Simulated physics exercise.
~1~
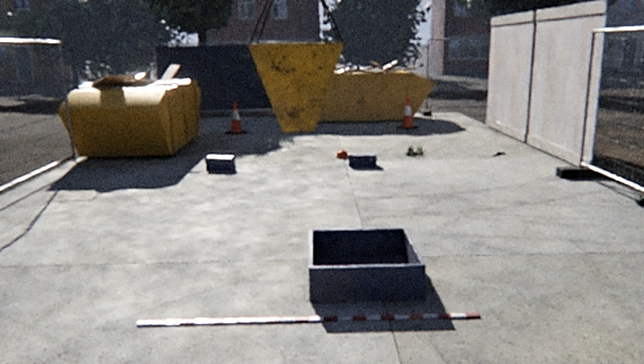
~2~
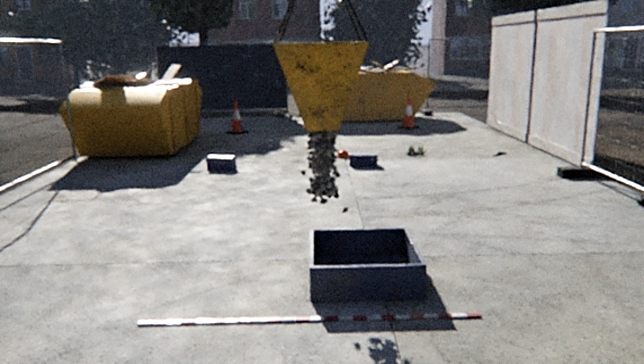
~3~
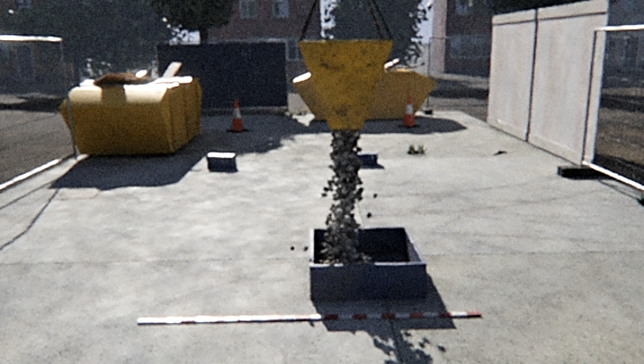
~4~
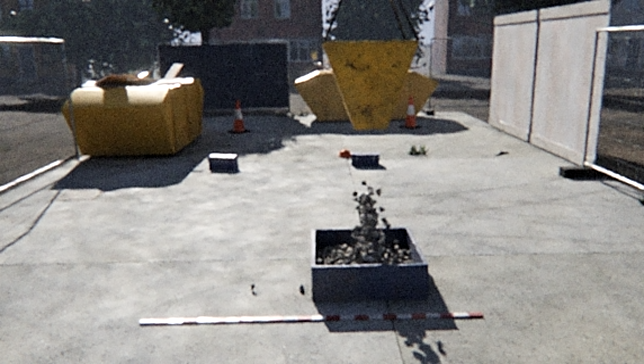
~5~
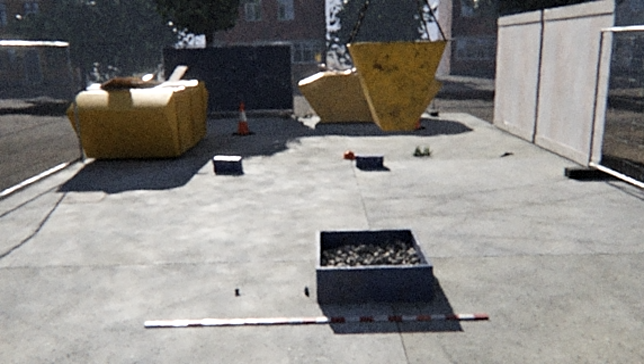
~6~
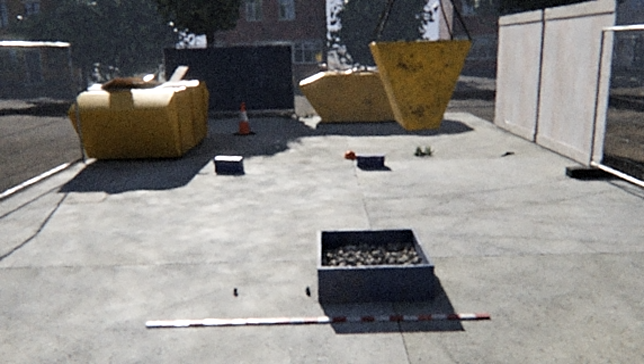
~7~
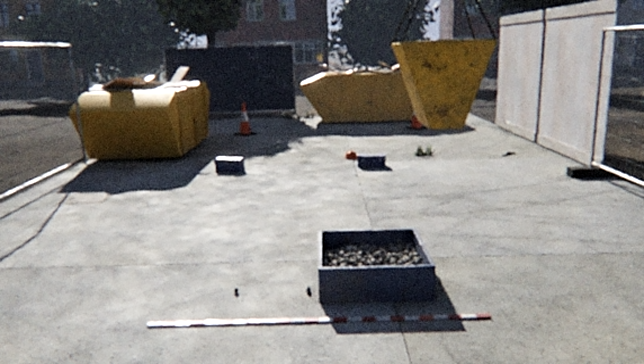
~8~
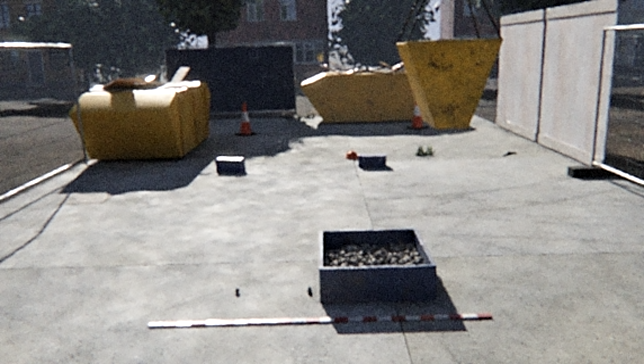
At the start, a yellow hopper hangs at the back of a sunlit concrete yard, between yellow skips, with an open dark bin and a red and white striped pole in front. The hopper moves rightwards and grey stones begin pouring from its bottom. The stream lengthens and drops into the bin, a few stones scattering around it. Soon the hopper is empty, and the last stones fall onto the heap as it travels on. It finally slows near the pale panels at right, leaving the bin holding nearly all the stones, with two lying on the concrete.
